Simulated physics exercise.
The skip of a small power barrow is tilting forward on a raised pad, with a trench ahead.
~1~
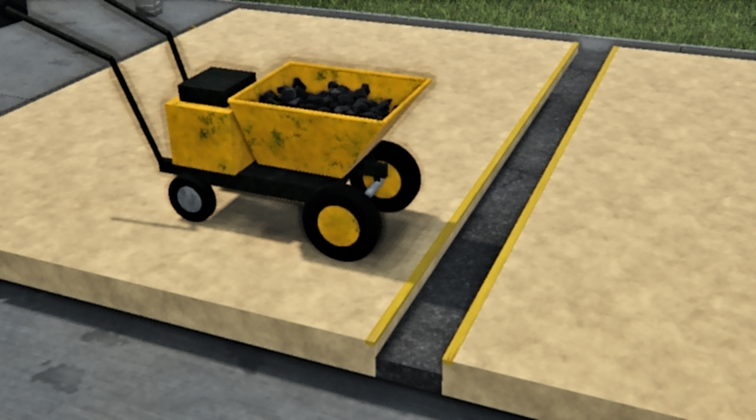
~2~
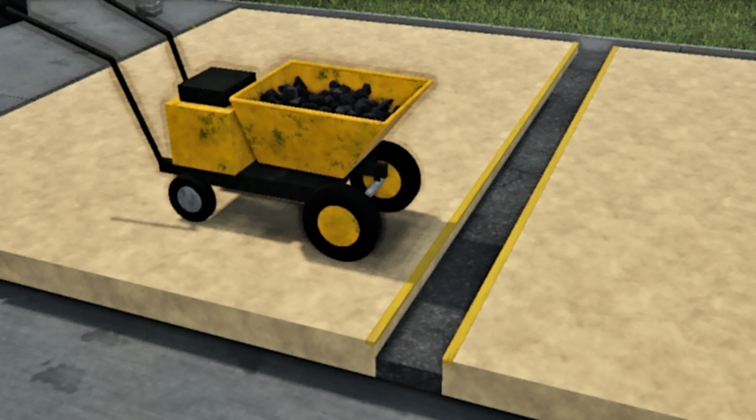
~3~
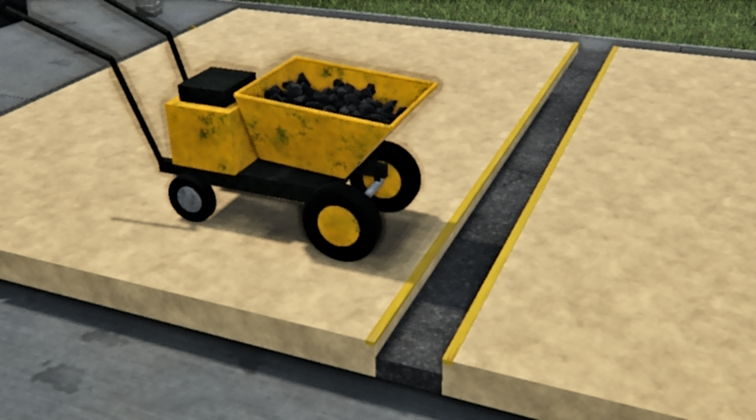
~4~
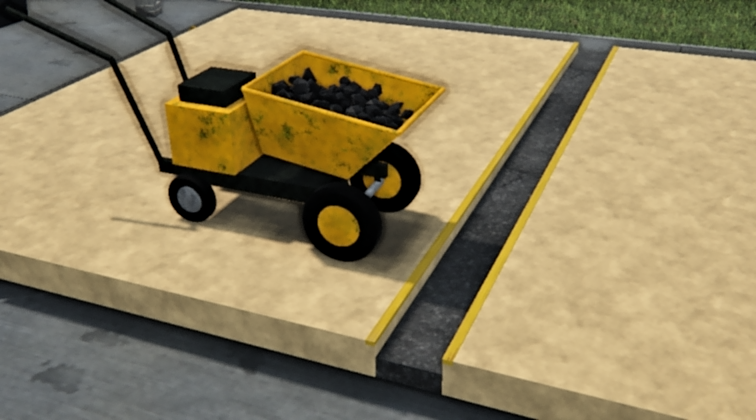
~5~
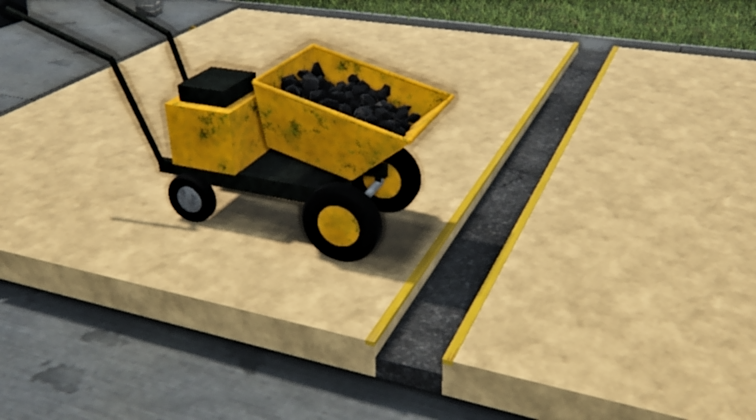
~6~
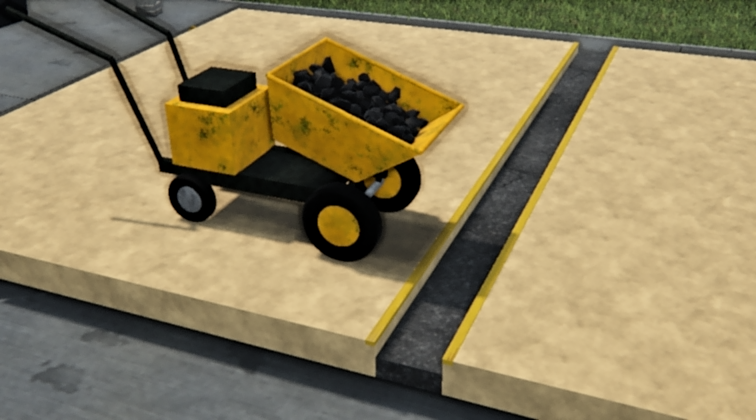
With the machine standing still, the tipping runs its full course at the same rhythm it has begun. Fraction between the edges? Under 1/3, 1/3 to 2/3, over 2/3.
What ends in the trench is going to be under one-third of the load.
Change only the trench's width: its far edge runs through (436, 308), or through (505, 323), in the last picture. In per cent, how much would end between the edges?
First one: 0 per cent; second one: 50 per cent.
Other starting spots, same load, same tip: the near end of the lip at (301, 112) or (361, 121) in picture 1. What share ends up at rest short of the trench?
The first position yields around 20 per cent; the second yields around 0 per cent.
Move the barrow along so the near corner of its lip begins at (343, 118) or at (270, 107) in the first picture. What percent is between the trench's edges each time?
Near 60 % and 20 %.
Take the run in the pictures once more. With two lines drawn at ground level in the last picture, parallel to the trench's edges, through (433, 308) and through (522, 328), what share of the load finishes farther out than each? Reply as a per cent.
First 50 in a hundred, second 10 in a hundred.
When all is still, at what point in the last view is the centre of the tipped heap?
Resting centre, last frame: Roughly (511, 257).
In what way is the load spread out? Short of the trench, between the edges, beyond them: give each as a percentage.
In percent, short 0, between 20 and beyond 35.
Shortly afterwards, skip tipped steeply; the whole lot in the skip.
Next, skip tipped right over; the bulk in the skip; a little in or heaped over the trench; a little beyond it; only a few falling.
Some moments later, skip tipped right over; near half in the skip; near a quarter in or heaped over the trench; near a third beyond it.
In the end, skip tipped right over; near half in the skip; near a quarter in or heaped over the trench; near a third beyond it.
